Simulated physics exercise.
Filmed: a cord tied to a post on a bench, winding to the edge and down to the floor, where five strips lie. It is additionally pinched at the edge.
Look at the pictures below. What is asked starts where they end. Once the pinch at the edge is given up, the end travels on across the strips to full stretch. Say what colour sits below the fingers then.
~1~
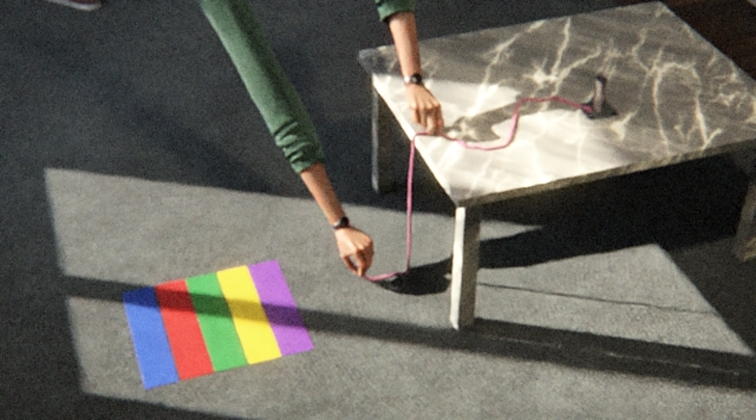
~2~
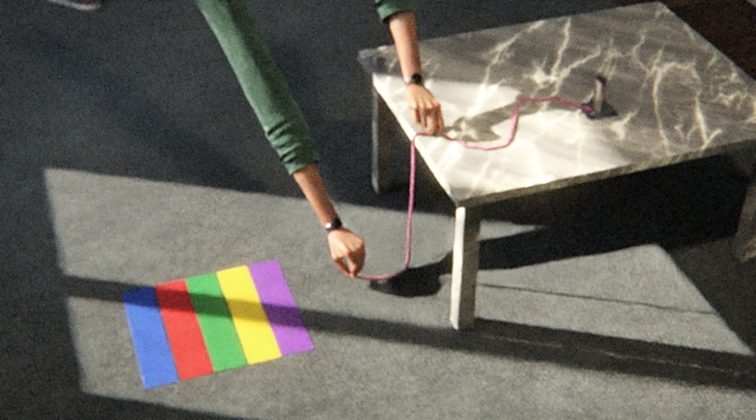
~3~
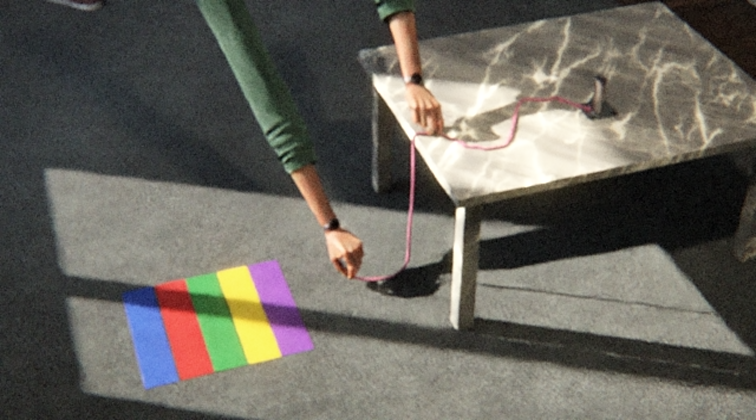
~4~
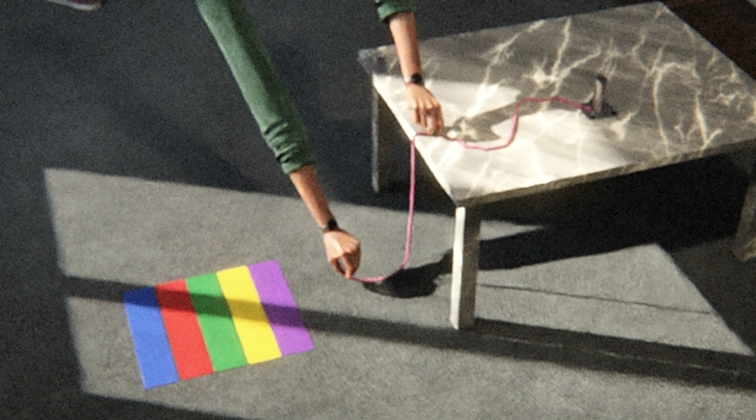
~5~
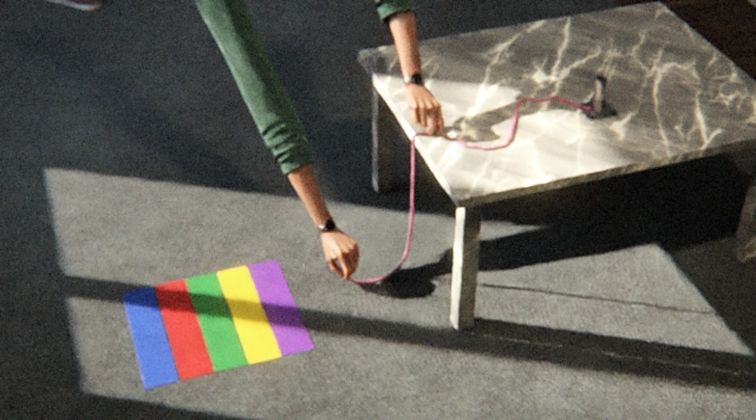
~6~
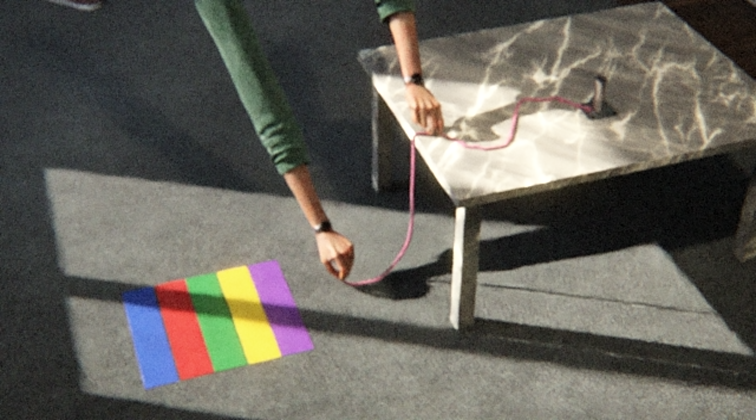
It is blue.
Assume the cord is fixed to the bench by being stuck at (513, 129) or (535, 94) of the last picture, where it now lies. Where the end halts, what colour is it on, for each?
In that order: Green; red.
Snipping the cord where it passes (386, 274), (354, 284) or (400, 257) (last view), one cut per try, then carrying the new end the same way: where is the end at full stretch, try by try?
In order, roughly (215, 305), (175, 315) and (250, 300).
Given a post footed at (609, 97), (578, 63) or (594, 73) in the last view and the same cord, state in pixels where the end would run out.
About (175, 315), then (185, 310), then (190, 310).
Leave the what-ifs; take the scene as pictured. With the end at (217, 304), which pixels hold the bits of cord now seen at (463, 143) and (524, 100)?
(408, 171), then (516, 125).
Early on, end near (217, 304); over green.
Midway, end near (174, 314); over red.
At the end of the slack, end near (148, 320); over blue. It halts on the blue strip.
